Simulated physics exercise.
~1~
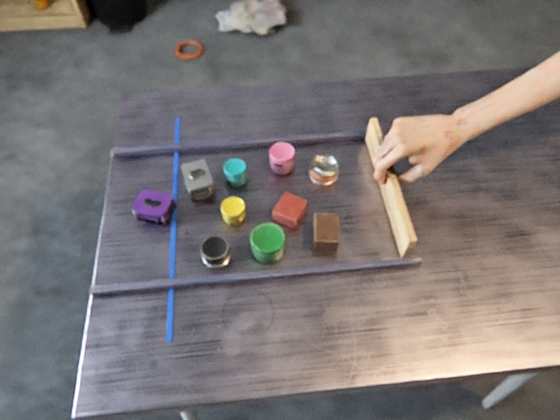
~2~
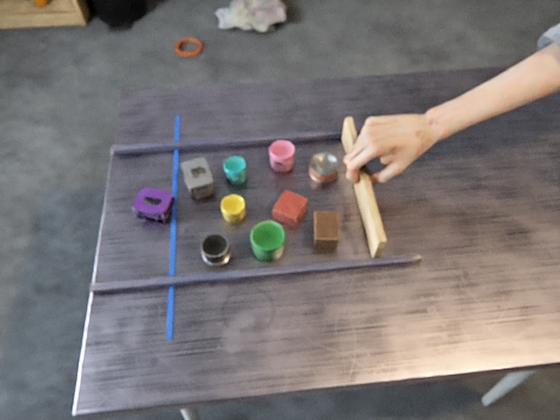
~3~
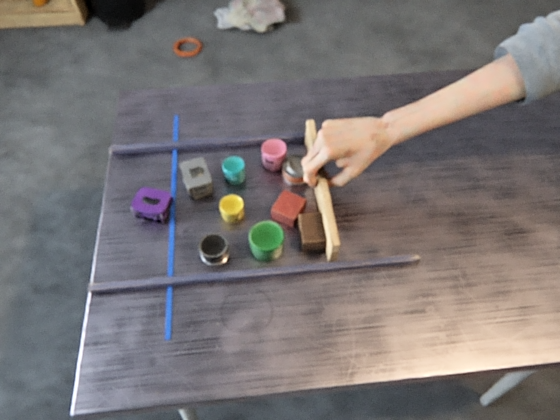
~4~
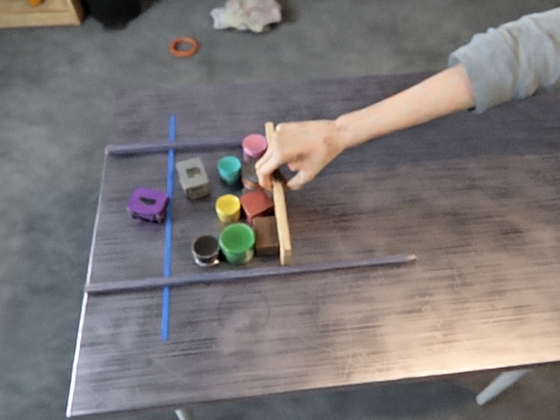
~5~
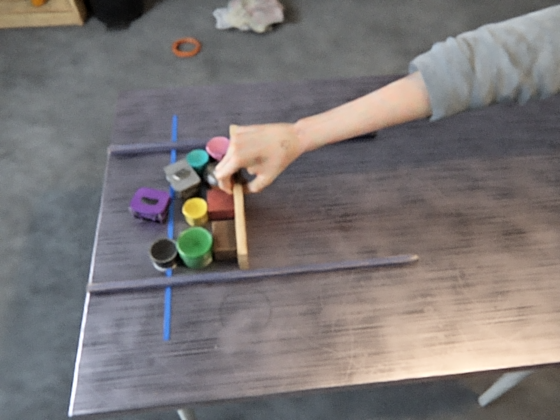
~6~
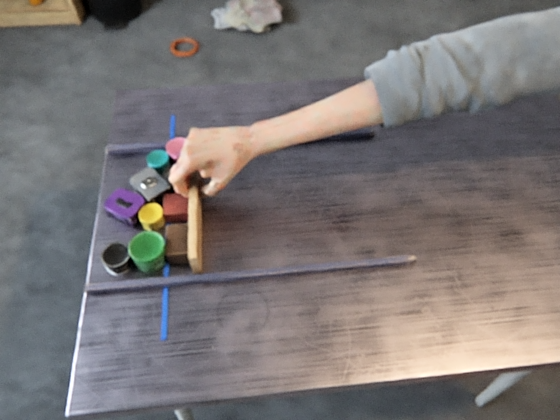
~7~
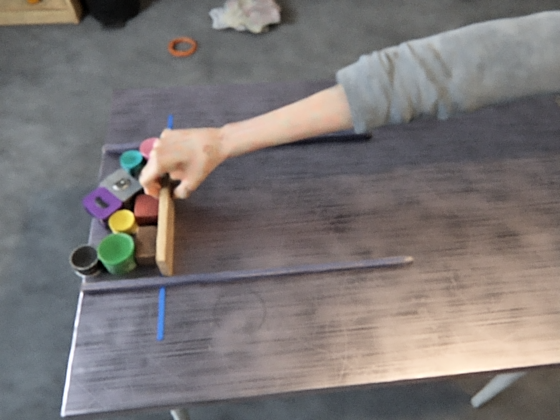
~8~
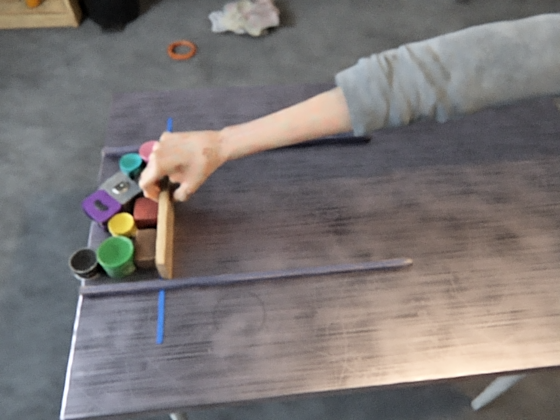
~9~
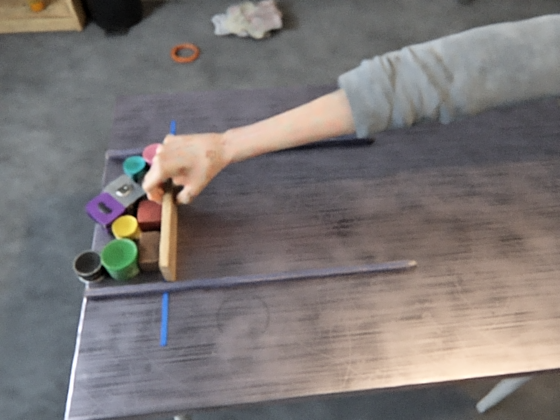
A hand holds a pale wooden board upright at the right of a dark tabletop, seen from above by a slightly swaying camera. Between two long rails lie small tubs and blocks in pink, teal, yellow, green, black, red, brown and grey, with a purple case beyond a blue tape line at left. The board slides left, gathering the brown block and a shiny tin, then the red block and green tub. The packed group crosses the tape, and the grey and purple cases shift too. The board stops past the line, with everything crowded at the left edge and nothing fallen.
